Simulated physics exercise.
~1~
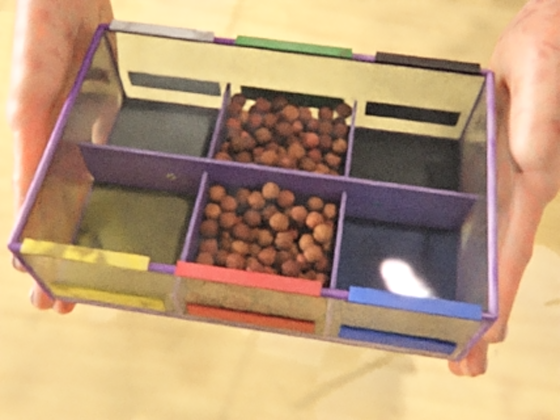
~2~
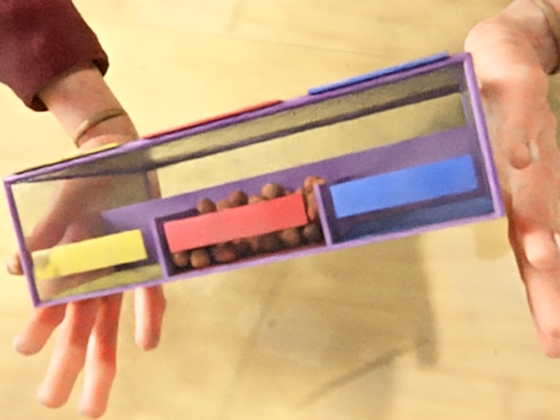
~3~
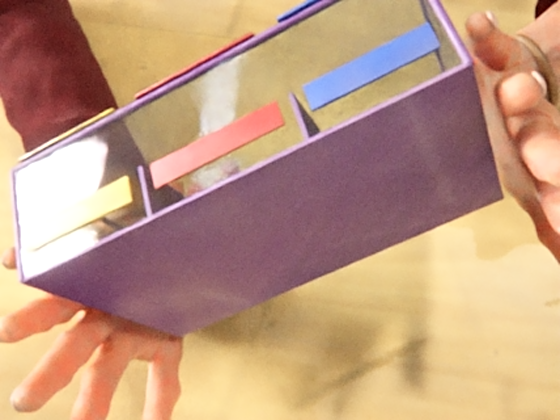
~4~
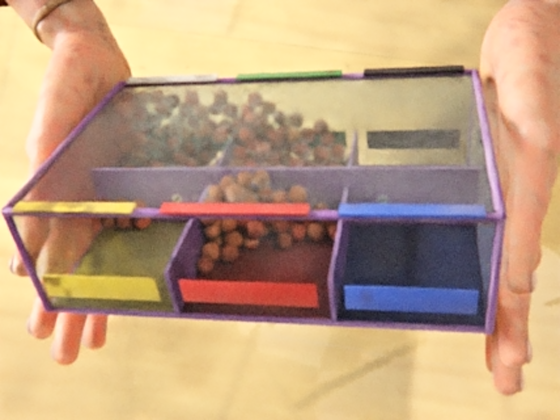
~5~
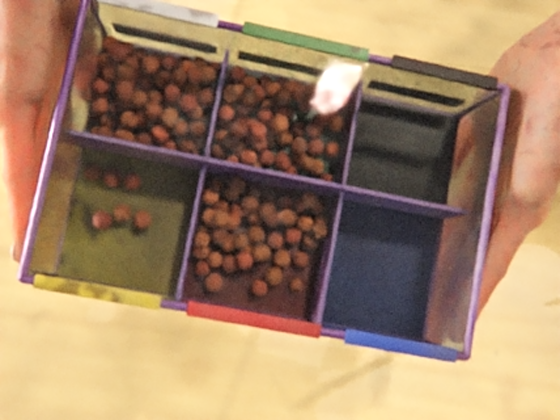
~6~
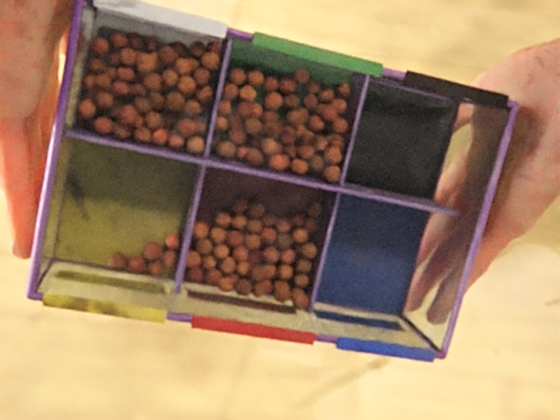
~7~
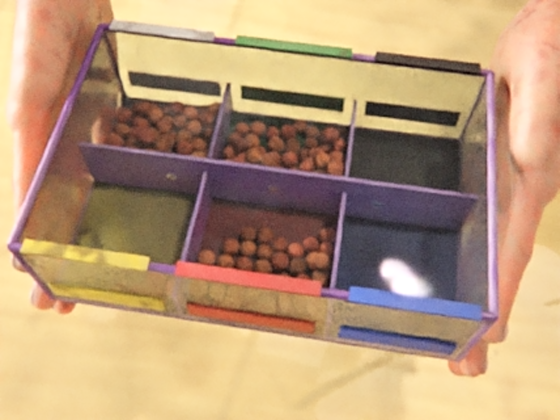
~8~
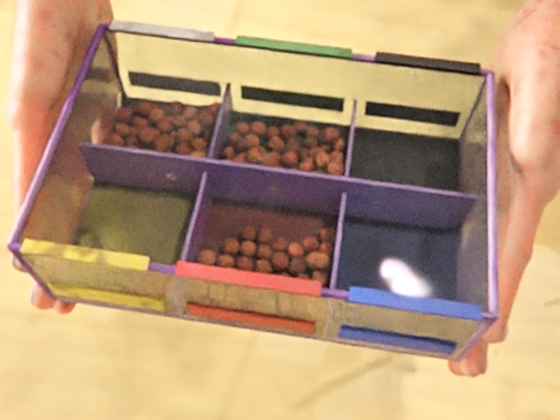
Two hands tilt a divided clear box both ways, spreading brown pellets into white, green and red sections.
